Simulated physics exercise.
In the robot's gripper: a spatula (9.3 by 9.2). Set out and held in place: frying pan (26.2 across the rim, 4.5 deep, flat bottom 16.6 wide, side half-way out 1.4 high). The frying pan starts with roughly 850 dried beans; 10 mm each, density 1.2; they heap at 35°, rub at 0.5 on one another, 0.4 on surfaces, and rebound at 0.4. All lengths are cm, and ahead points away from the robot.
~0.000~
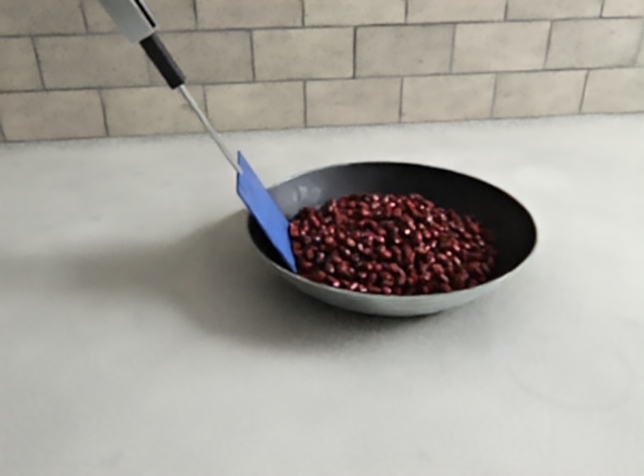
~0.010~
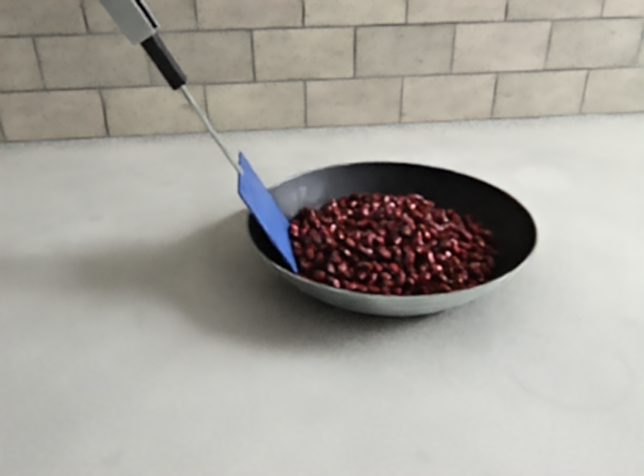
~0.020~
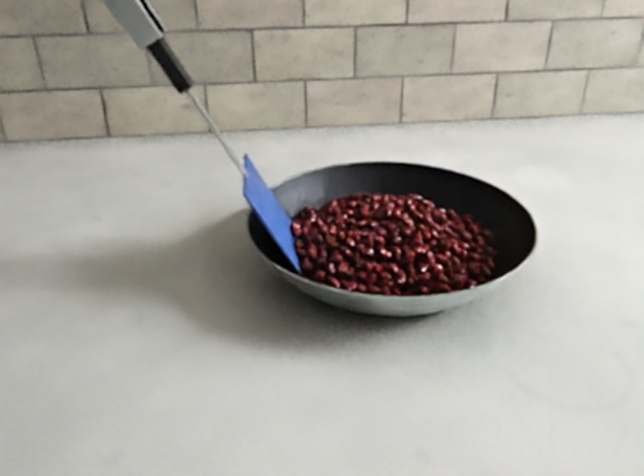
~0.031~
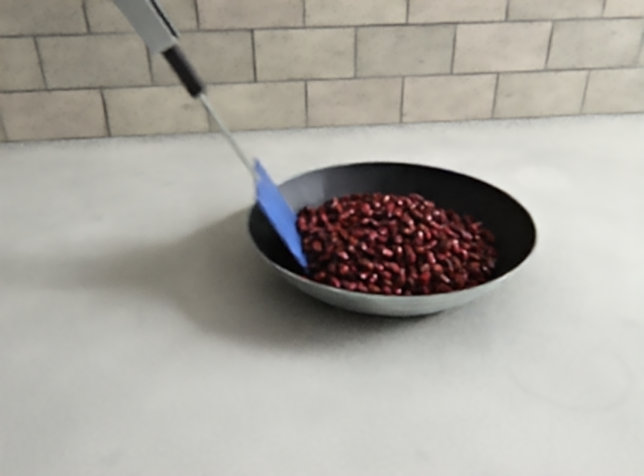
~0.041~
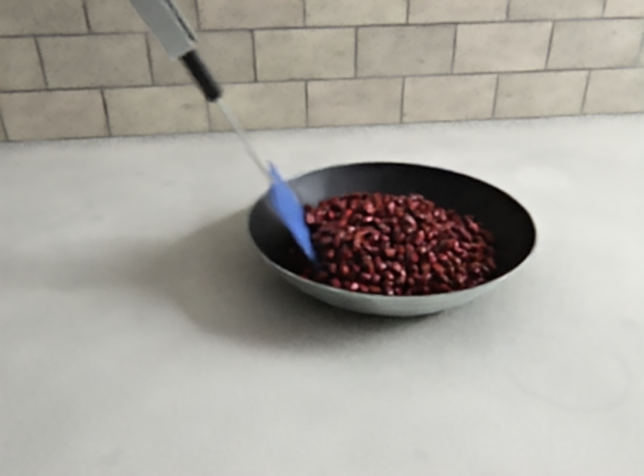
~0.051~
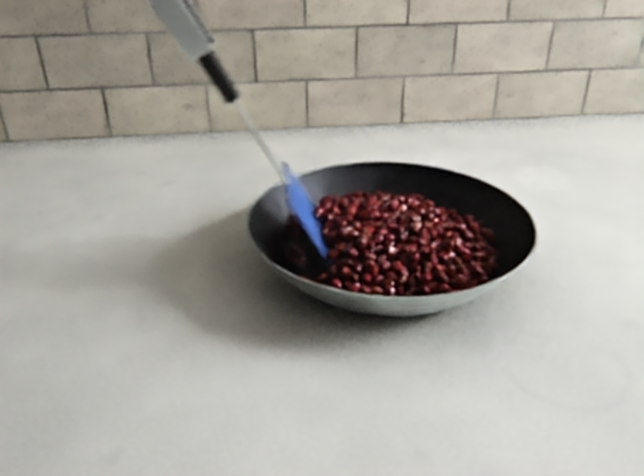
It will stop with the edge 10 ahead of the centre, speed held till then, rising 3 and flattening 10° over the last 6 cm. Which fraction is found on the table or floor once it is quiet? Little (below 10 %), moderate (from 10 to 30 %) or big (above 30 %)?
A big share, above 30 %, ends on the table or floor.
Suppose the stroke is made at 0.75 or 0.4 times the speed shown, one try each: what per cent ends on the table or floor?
Some 40 and 30 per cent.
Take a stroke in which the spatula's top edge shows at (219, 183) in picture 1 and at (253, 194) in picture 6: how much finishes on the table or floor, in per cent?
About 40 per cent.
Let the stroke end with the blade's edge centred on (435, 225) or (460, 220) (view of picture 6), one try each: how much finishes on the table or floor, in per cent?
About 20 and 30 per cent.
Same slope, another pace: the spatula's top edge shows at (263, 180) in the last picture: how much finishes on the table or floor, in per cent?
About 35 per cent.
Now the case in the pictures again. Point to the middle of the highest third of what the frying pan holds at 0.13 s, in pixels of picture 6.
Near (445, 209).
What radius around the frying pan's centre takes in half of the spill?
Some 44 cm.
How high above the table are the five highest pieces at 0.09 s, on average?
Roughly 8 cm.
By 0.09 s, sloping 62°, highest piece 11 above the table; 849 in the frying pan, 2 on the blade or in flight.
By 0.13 s, sloping 60°, highest piece 17 above the table; 847 in the frying pan, 4 on the blade or in flight.
By 0.34 s, sloping 52°, highest piece 24 above the table; 469 in the frying pan, 114 on the table or floor, 268 on the blade or in flight.
By 1.39 s, sloping 52°, highest piece 4 above the table; 469 in the frying pan, 382 on the table or floor.
Final count, 469 in the frying pan, 382 on the table or floor. That is 45 % on the table or floor.
